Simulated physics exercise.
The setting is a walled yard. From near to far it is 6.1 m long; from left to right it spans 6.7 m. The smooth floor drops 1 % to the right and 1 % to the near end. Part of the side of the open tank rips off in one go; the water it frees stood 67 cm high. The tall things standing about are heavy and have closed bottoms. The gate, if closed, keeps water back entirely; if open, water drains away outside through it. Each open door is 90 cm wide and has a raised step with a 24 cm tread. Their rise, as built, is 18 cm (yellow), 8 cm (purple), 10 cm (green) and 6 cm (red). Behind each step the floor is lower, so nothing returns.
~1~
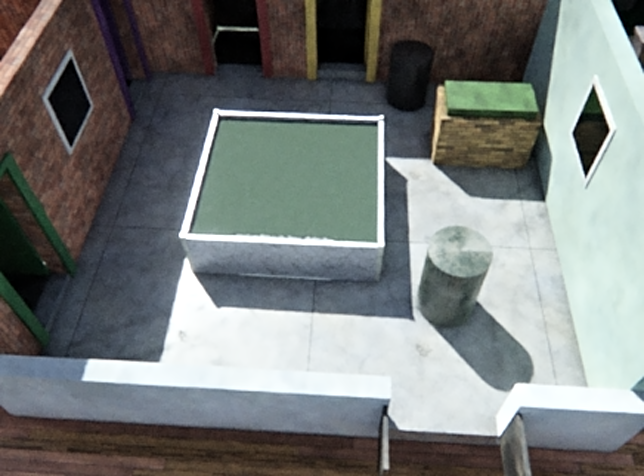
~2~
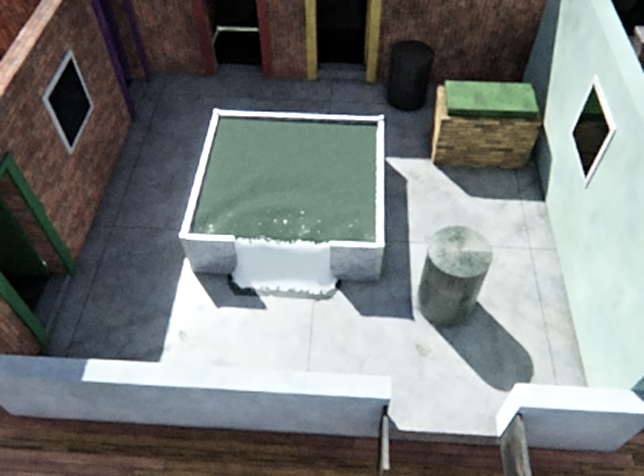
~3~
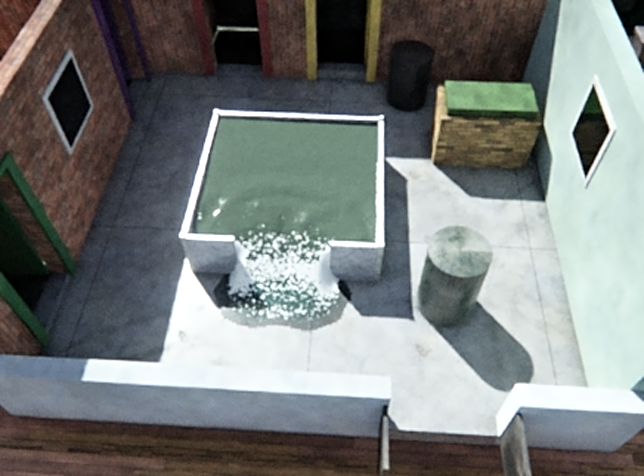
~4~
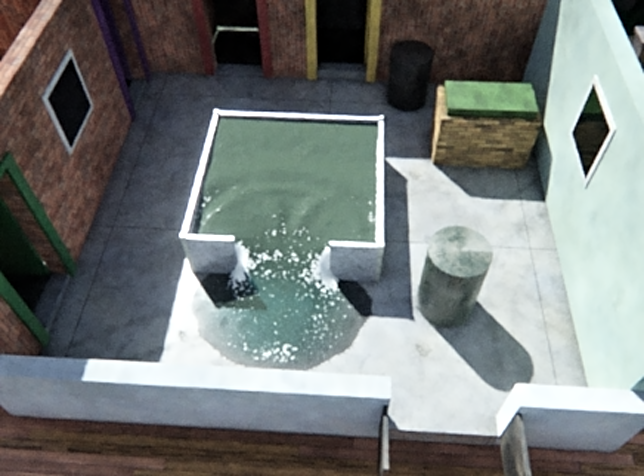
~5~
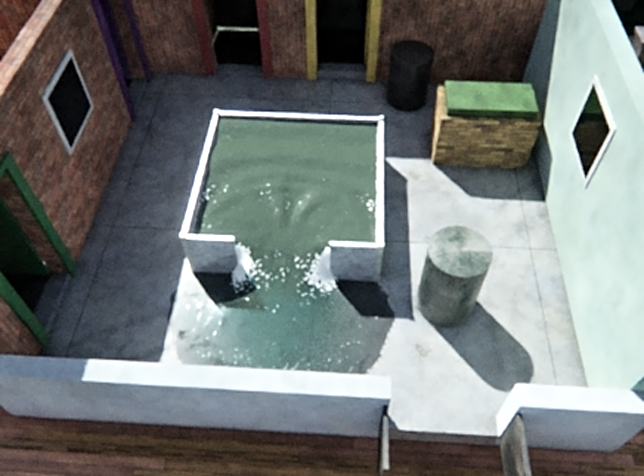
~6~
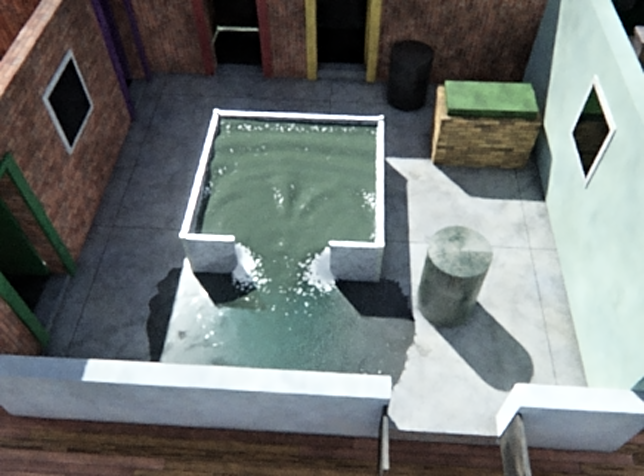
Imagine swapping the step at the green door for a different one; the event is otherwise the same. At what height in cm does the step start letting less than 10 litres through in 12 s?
At about 23 cm.
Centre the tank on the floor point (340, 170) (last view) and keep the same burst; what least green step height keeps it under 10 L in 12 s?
A minimum of about 19 cm.
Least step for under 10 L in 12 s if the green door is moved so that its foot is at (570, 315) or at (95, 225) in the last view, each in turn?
Minimums: Roughly 18 cm and 6.0 cm.
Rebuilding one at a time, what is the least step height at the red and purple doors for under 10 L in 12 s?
About 10.5 cm at red and 9.0 cm at purple.
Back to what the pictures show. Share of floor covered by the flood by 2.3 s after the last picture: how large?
40 %.
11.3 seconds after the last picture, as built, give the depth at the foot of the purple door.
Lab note: Depth approx. 5.0 cm.
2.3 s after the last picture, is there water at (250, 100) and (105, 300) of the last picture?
Note: Point one not yet reached; point two reached.
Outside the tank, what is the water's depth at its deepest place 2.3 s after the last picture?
Max depth: Near 36 cm.
Then, 0.7 s after the last picture water covers 20 % of the floor, deepest (48 cm) near (271, 386); it has not reached the green door.
Then, 2.3 s after the last picture water covers 40 % of the floor, deepest (36 cm) near (30, 385); 23 cm at the green door, 41 litres in over its 10 cm step.
Then, 11.3 s after the last picture water covers 95 % of the floor, deepest (16 cm) near (520, 92); 7 cm at the green door, 165 litres in over its 10 cm step.
At the green door as built, the water peaked near 24 cm, 2.1 s after the last picture.
Run again over the same 12 s with other heights there, 31 litres in over 18.5 cm, 5 litres over 25 cm. The limit of 10 litres is kept from about 23 cm up.
